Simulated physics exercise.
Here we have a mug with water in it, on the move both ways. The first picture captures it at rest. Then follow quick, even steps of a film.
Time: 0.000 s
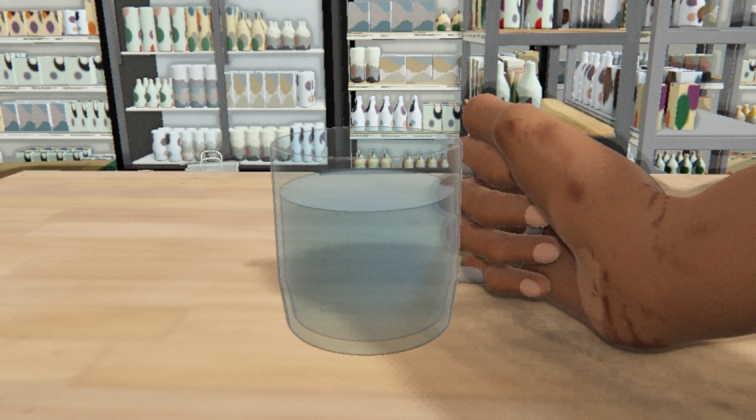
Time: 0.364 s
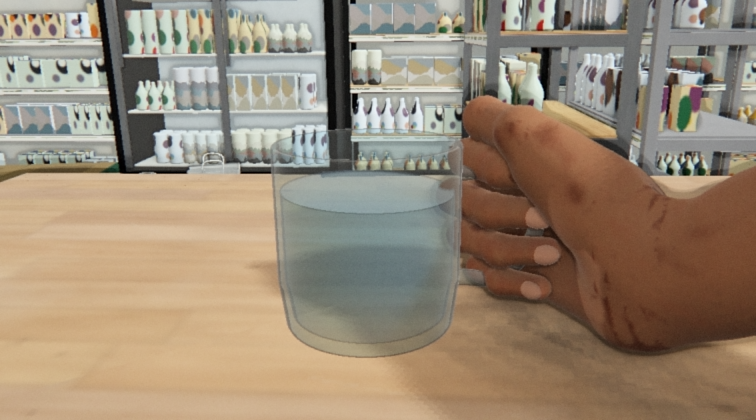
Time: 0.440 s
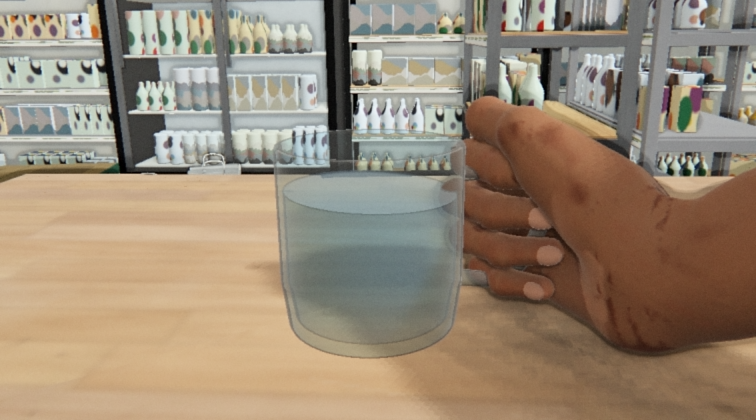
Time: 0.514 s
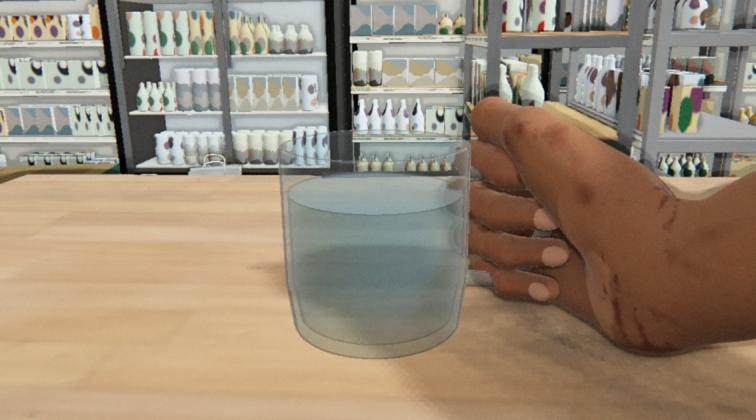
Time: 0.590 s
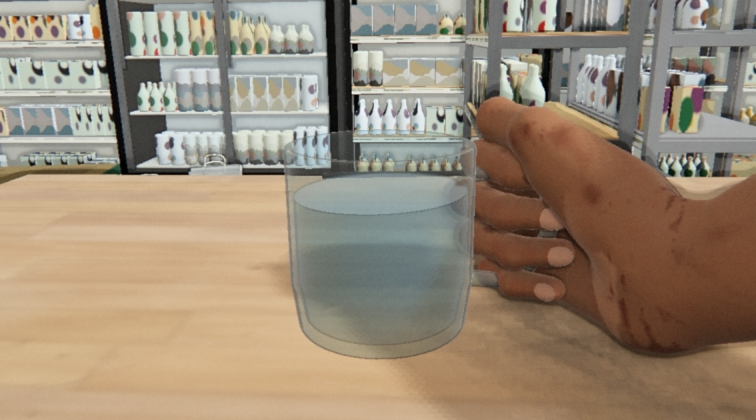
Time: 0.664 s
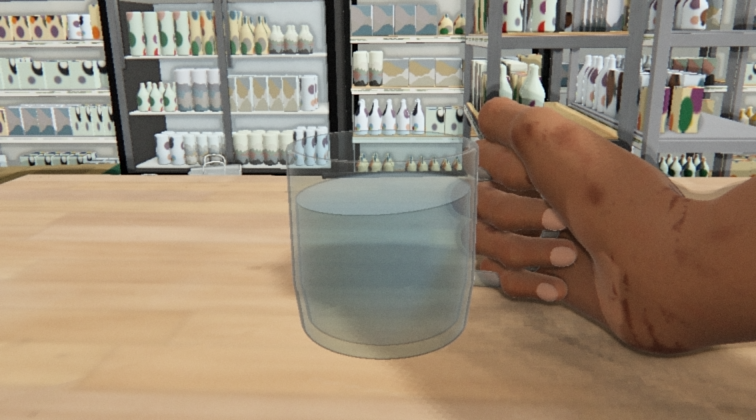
In this clip, a clear glass container about three quarters full of water shifts slightly to the right on a wooden surface beside an open hand, and its nearly level water surface ends a little higher on the right.
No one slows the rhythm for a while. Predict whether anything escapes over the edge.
My guess is the liquid is going to stay within the sides.
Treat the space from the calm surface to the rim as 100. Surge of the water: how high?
I'd say around 20 in a hundred.
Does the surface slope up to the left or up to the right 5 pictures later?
Answer: The left half.
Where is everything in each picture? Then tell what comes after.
Mug (368, 225) about three quarters full; at rest, in the first frame.
Mug about three quarters full, surface at (367, 191); surface about level, in the second frame.
Mug (372, 227) about three quarters full; surface about level, in the third frame.
Mug about three quarters full, surface at (375, 192); surface about level, in the fourth frame.
Mug (380, 228) about three quarters full; surface about level, in the fifth frame.
Mug about three quarters full, surface at (383, 192); surface a little higher on the right, in the sixth frame.
By 1.0 s, the highest wave so far stays far below the rim.
By 5.1 s, the highest wave so far stays far below the rim; nothing has left it.
